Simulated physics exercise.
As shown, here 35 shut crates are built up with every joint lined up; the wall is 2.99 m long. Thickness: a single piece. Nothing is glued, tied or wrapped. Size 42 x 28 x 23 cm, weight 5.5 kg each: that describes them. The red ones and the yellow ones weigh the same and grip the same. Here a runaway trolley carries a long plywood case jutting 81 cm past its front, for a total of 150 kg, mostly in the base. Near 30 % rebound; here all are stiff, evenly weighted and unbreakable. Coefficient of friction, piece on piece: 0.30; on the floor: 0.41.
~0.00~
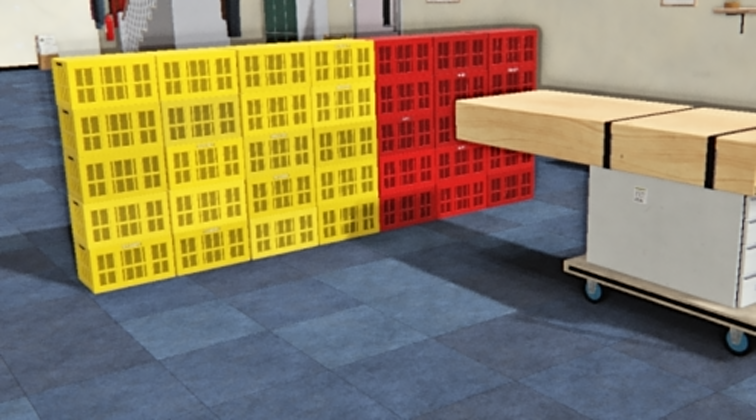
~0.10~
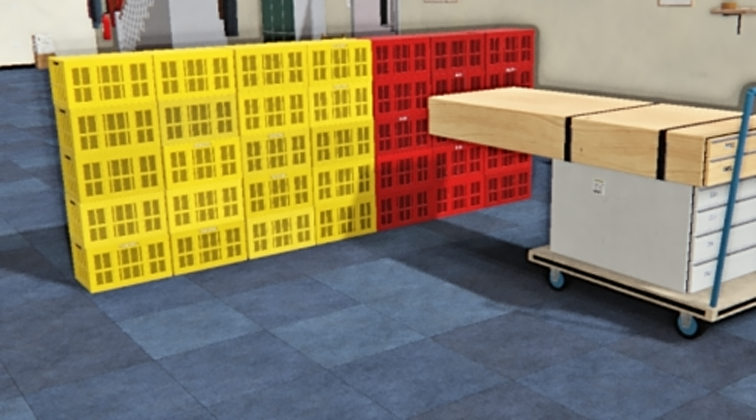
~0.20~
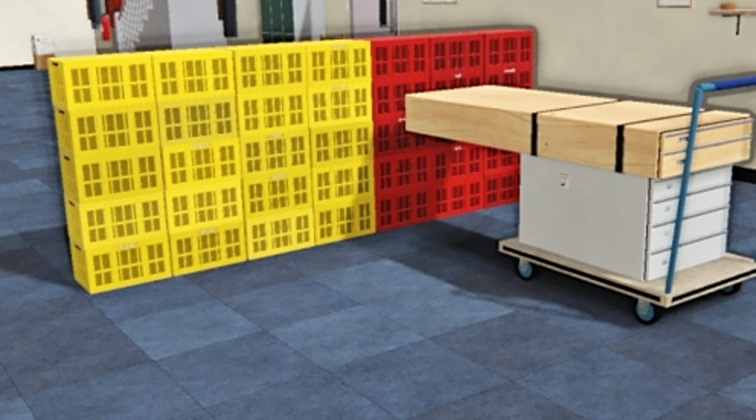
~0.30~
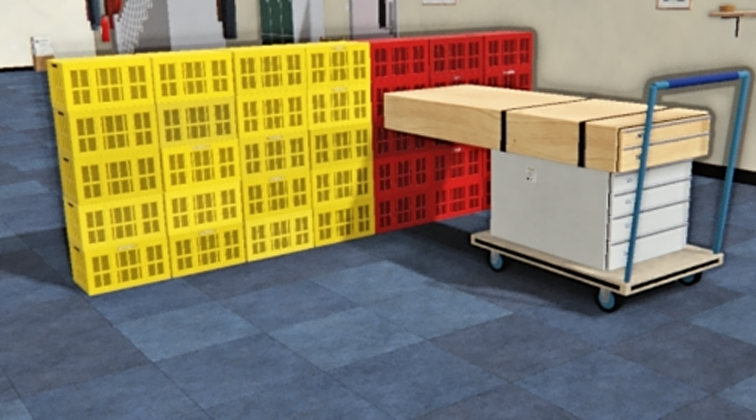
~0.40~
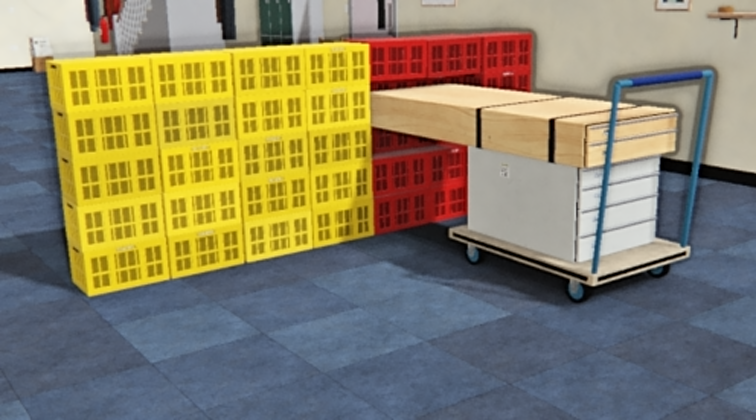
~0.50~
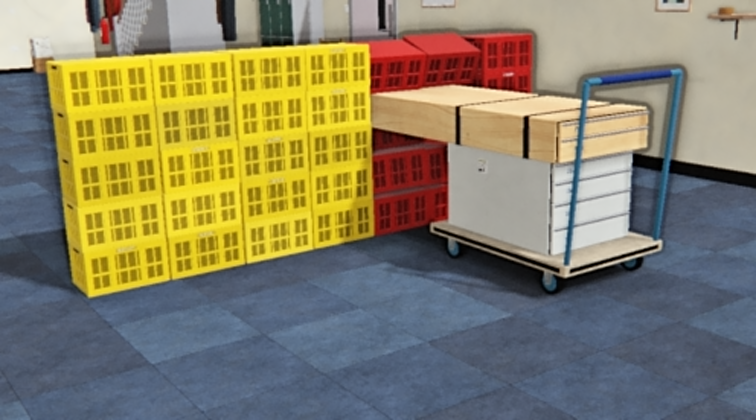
In a blue-floored room, a loaded trolley rolls left and its long boxes push into red crates.
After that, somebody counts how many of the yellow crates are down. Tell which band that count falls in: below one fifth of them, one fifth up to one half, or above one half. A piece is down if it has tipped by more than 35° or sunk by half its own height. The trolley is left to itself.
The count falls below one fifth.
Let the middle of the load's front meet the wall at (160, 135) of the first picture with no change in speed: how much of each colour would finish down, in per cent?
The yellow ones would be 20 per cent down and the red ones 0 per cent.
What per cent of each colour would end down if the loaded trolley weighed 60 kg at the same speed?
Down at the end: Yellow 0 per cent, red 30 per cent.
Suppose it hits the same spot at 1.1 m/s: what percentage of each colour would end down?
The yellow would finish 0 in a hundred down, the red 50 in a hundred.
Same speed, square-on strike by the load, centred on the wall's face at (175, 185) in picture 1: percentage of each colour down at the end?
In that case you'd see yellow at 30 per cent and red at 0 per cent down.
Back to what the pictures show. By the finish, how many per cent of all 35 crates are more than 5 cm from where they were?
30 in a hundred.
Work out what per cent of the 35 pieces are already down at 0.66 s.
10 per cent.
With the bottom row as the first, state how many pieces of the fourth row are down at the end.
It's 2 in that row.
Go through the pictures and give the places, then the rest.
In the first picture (each place is the centre of the face we see best), load (463, 114) 65 cm short of the wall; top yellow crate (343, 64); top red crate (514, 49); all as stacked.
Load (435, 109) 44 cm short of the wall; top yellow crate (341, 63), in the second picture.
Load (412, 107) 23 cm short of the wall; top yellow crate (340, 64), in the third picture.
Load (390, 105) 30 mm short of the wall; top yellow crate (339, 66), in the fourth picture.
Load (372, 103) 14 cm into the wall's line; top yellow crate (338, 67); 4 have shifted, in the fifth picture.
Load 31 cm into the wall's line; top yellow crate (339, 68); top red crate (509, 54); steepest lean 22°, the crate at (451, 69); 8 have shifted, in the sixth picture.
By 0.66 s, load 56 cm past the wall's line, still rolling; none of the 20 yellow crates down (4 of 35 in all colours); top yellow crate unmoved.
By 0.96 s, load 98 cm past the wall's line, still rolling; none of the 20 yellow crates down (4 of 35 in all colours); top yellow crate unmoved.
By 1.30 s, load 1.35 m past the wall's line, still rolling; none of the 20 yellow crates down (4 of 35 in all colours); top yellow crate unmoved.
By 1.80 s, load 1.70 m past the wall's line, still rolling; none of the 20 yellow crates down (4 of 35 in all colours); top yellow crate unmoved.
When it is over (2.6 s), load 1.82 m past the wall's line, stopped; none of the 20 yellow crates down (4 of 35 in all colours); top yellow crate unmoved; top red crate unmoved. That is 0 per cent. In pixels of the last frame, middles, top yellow crate near (325, 66), top red crate near (494, 53).
